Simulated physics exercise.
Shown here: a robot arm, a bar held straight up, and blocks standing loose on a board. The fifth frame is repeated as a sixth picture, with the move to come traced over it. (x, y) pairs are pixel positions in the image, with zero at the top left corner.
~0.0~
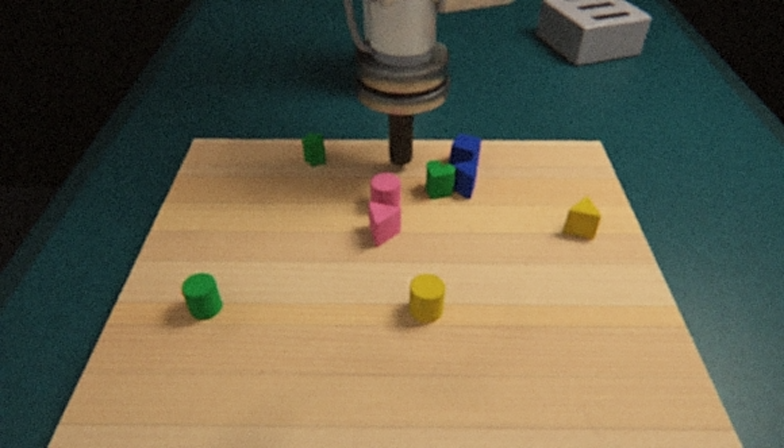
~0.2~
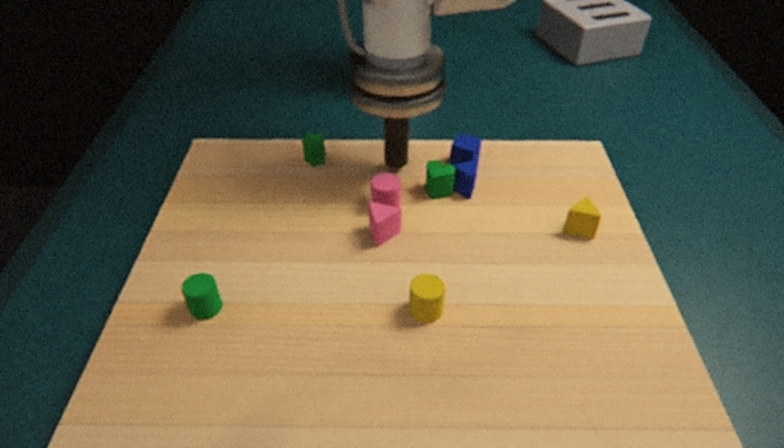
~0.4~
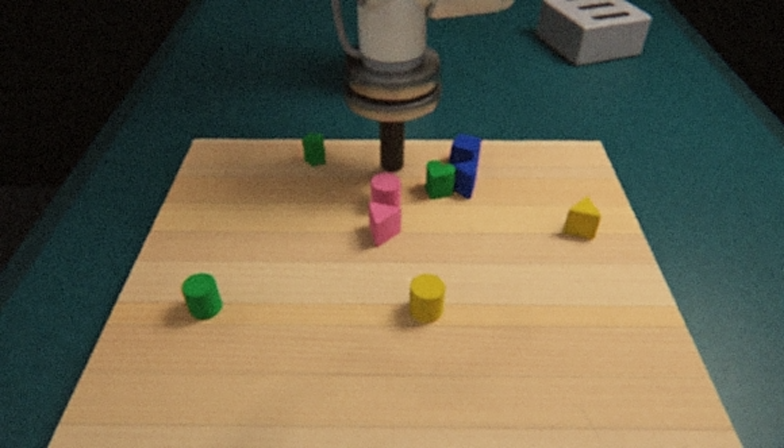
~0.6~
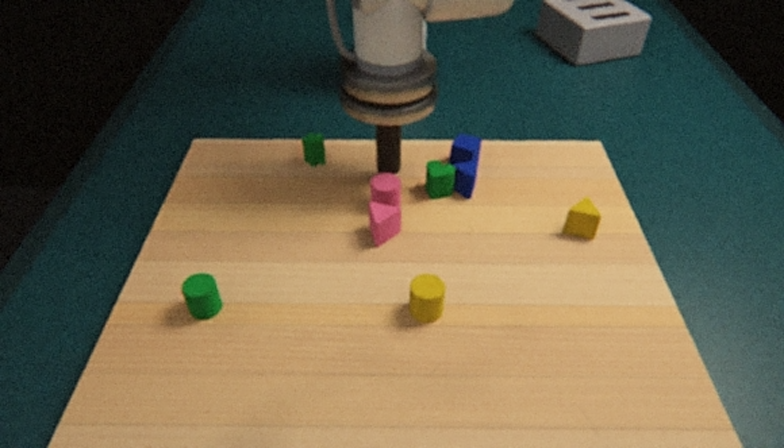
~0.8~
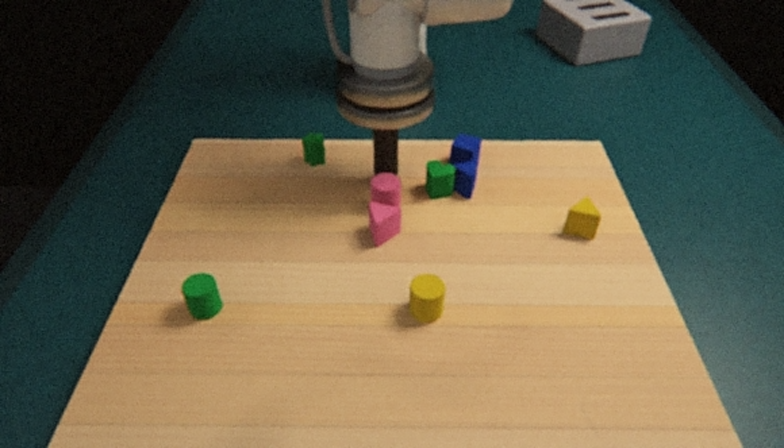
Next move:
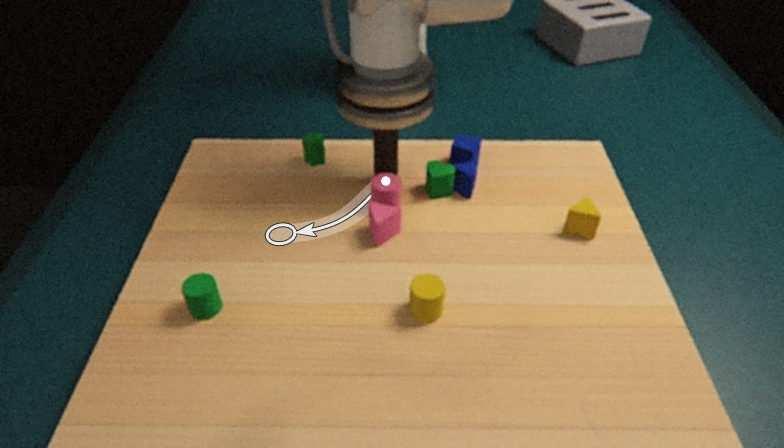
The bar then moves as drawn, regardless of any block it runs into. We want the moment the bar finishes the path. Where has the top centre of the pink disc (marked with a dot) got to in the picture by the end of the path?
Around pixel (384, 192).
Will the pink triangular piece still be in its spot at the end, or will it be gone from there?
The block in question stays where it was by the end.
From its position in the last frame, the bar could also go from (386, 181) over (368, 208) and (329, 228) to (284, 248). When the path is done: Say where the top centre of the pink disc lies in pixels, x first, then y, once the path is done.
The centre of its top face lies at (384, 200).
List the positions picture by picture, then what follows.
Bar's lower end at (401, 158); pink triangular piece at (382, 211); pink disc at (386, 181), in the first frame.
Bar at (396, 162); blocks still, in the second frame.
Bar at (392, 165); blocks still, in the third frame.
Bar at (389, 168); blocks still, in the fourth frame.
Bar at (386, 172); pink triangular piece at (382, 211); pink disc at (386, 181), in the fifth frame.
Drawn move, from (386, 181) via (362, 205) and (328, 226), ending at (281, 234); the dot is on the pink disc.
On the path given first. One third of the way, bar at (362, 196); pink disc at (384, 192).
Two thirds of the way, bar at (327, 217); pink disc at (384, 192).
At the end, bar at (279, 225); pink triangular piece still; pink disc at (384, 192).
